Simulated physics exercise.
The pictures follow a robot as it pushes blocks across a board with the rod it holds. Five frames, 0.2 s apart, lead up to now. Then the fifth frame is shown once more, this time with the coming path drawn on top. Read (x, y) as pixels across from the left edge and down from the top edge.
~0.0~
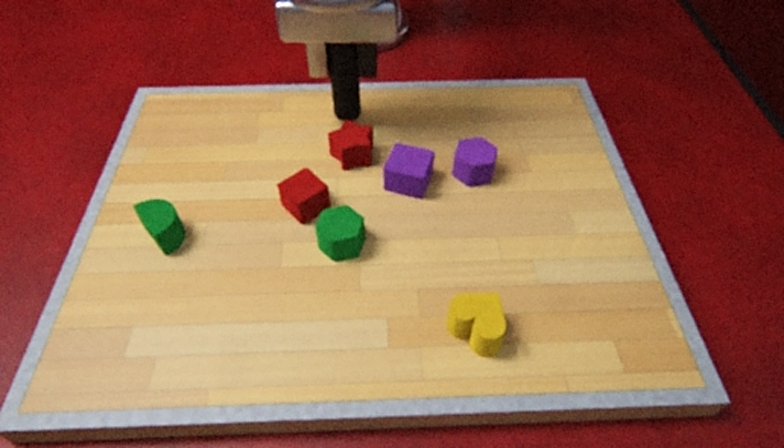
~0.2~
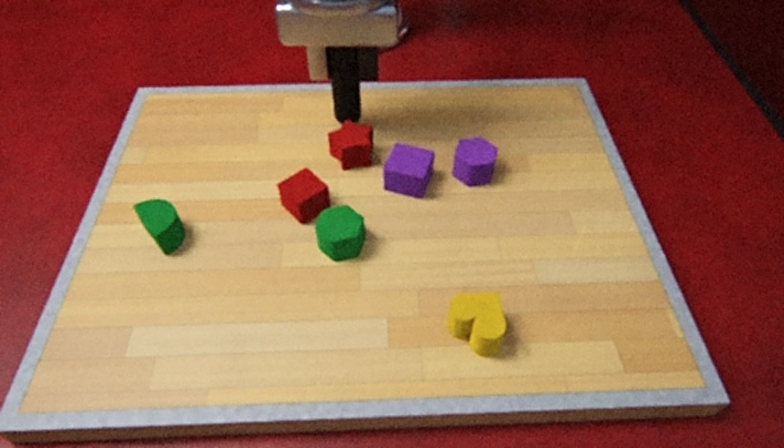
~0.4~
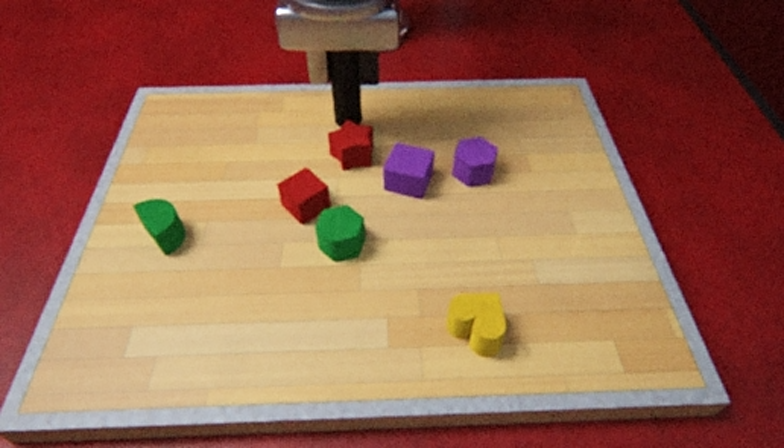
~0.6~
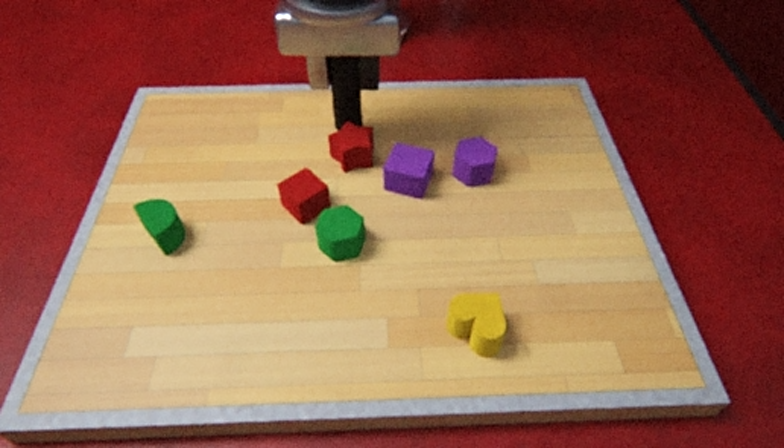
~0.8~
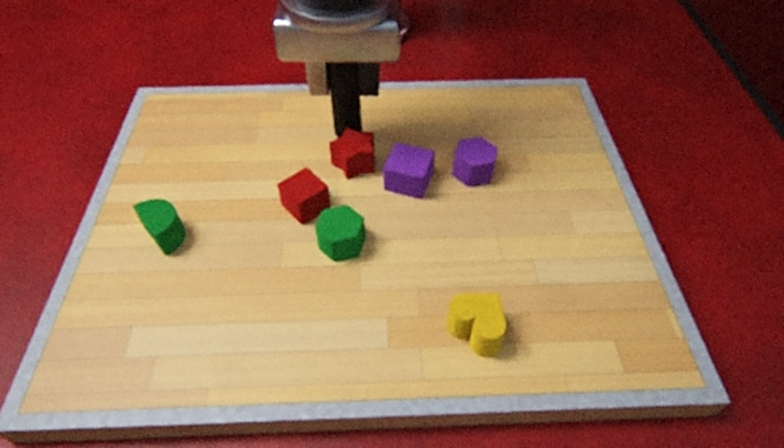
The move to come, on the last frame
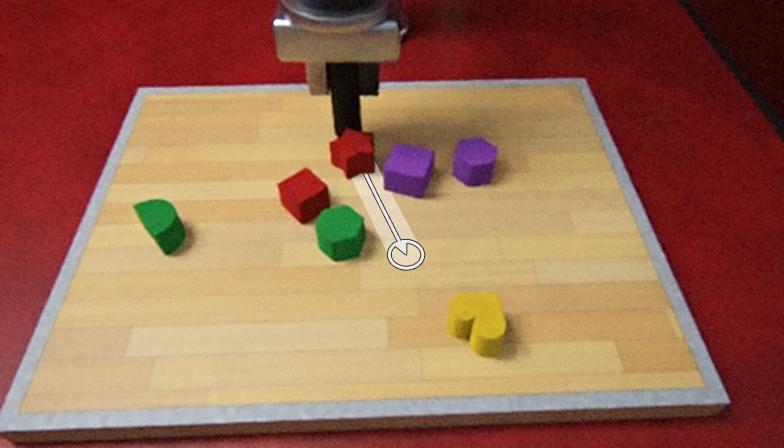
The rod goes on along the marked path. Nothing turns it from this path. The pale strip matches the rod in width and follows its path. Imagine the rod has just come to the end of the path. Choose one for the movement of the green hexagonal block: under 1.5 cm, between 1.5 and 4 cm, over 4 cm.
The distance will be 1.5 to 4 cm.
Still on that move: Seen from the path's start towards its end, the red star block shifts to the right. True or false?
Answer: True.
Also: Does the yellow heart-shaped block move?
No, it doesn't check out.
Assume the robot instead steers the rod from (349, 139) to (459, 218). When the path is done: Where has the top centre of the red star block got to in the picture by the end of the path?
Its top centre lands on (367, 168).
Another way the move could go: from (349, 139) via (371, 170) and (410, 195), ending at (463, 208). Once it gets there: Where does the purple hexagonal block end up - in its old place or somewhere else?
Once the path ends, it is somewhere new.
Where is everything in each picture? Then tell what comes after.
Rod tip at (348, 114); block tops, red square piece at (302, 184); green hexagonal block at (340, 222); red star block at (352, 134); purple square piece at (409, 159); yellow heart-shaped block at (481, 312), in the first frame.
Rod at (348, 117); blocks unchanged, in the second frame.
Rod at (349, 121); blocks unchanged, in the third frame.
Rod at (349, 126); red star block at (352, 135), in the fourth frame.
Rod at (348, 132); red square piece at (302, 184); green hexagonal block at (340, 222); red star block at (354, 142); purple square piece at (409, 159); yellow heart-shaped block at (481, 312), in the fifth frame.
Path on the board, from (349, 139) to (406, 255).
The first path, step by step. One third of the way, rod at (365, 167); red star block at (367, 176), turned 15° anticlockwise.
Two thirds of the way, rod at (384, 205); green hexagonal block at (334, 233); red star block at (376, 218); purple square piece at (414, 162), turned 25° anticlockwise.
At the end, rod at (406, 248); red square piece in place; green hexagonal block at (327, 241), turned 30° clockwise; red star block at (370, 253), turned 60° clockwise; purple square piece at (414, 162), turned 25° anticlockwise; yellow heart-shaped block in place.
